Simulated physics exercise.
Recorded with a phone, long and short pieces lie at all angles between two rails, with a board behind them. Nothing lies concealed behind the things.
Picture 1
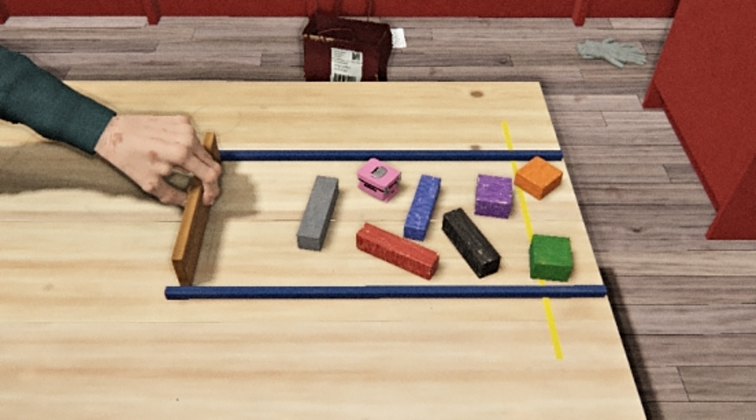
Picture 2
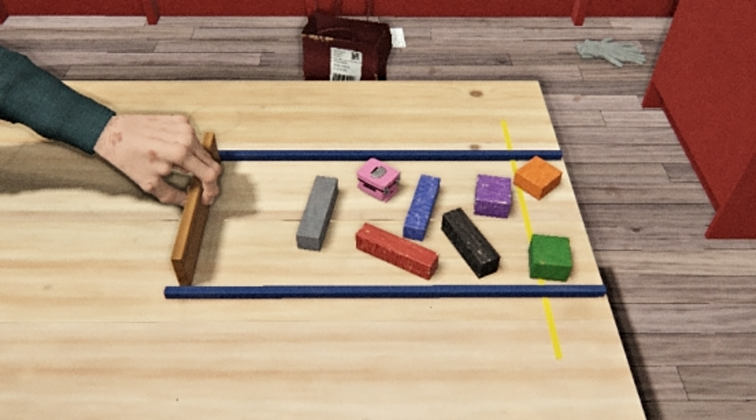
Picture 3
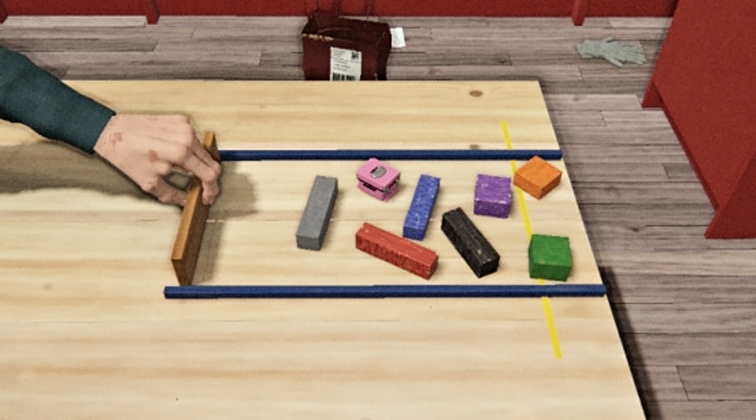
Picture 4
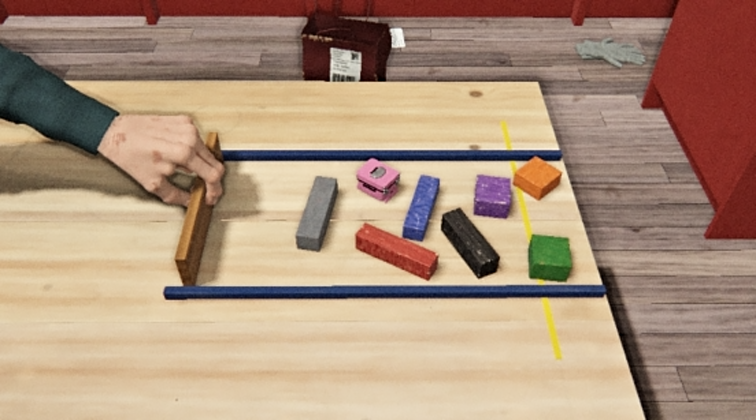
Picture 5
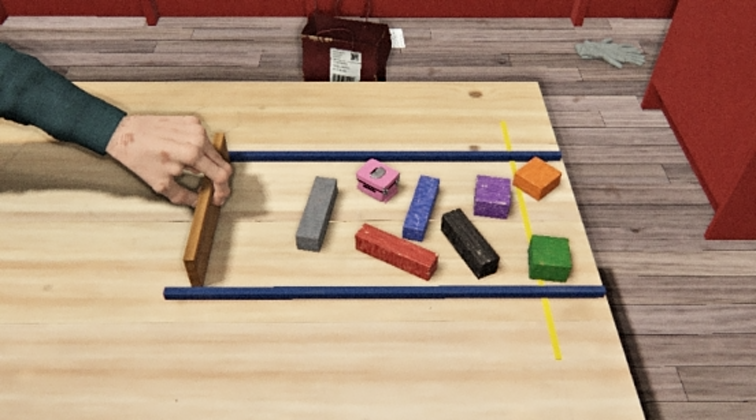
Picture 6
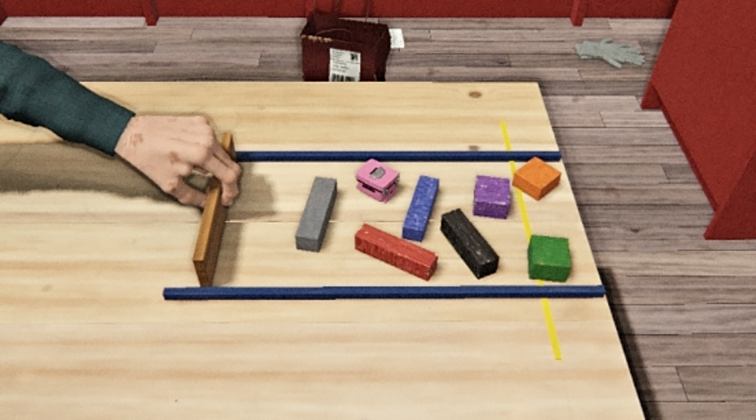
A hand holding a wooden board upright between two blue rails, then sliding it slightly right while the scattered coloured blocks stay still.
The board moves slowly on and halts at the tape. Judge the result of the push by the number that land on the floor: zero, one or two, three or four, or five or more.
The number going over the edge will be three or at most four.
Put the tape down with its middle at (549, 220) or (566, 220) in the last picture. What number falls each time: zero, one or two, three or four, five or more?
Five or over; 5 or more.
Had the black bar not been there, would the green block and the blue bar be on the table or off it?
Looking at each, the green block drops away and the blue bar holds its spot.
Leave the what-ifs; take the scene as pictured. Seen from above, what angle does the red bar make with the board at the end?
Near 30 degrees.
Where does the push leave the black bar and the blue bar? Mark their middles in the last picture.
In the last view, the middles sit near (591, 247) and near (563, 193).
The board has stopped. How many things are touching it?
The count in contact is 3.
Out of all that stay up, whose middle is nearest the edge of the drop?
Closest at the end: The black bar.
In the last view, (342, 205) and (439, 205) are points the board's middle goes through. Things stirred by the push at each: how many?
At the first spot 3, then 7.
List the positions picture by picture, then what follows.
The first picture shows orange block (538, 178); green block (550, 258); purple block (493, 197); board (199, 205); tape (527, 220).
The second picture shows green block (550, 258); blue bar (422, 207).
The third picture shows purple block (492, 196); red bar (396, 251).
The fourth picture shows orange block (537, 178); pink case (377, 181).
The fifth picture shows green block (549, 258); grey bar (318, 213).
The sixth picture shows orange block (537, 179); green block (549, 258); purple block (492, 197); board (217, 206); tape (526, 220).
A little later, none off yet; orange block at rest near (537, 179); green block at rest near (549, 258); purple block at rest near (492, 197).
Next, none off yet; orange block at rest near (537, 179); green block at rest near (549, 258); purple block at rest near (493, 197).
Later still, none off yet; orange block shifted a little near (548, 174); green block shifted about its own width near (576, 262); purple block shifted about its own width near (544, 200).
When it is over, the number that fall off is three or four; down, purple block, green block and orange block.
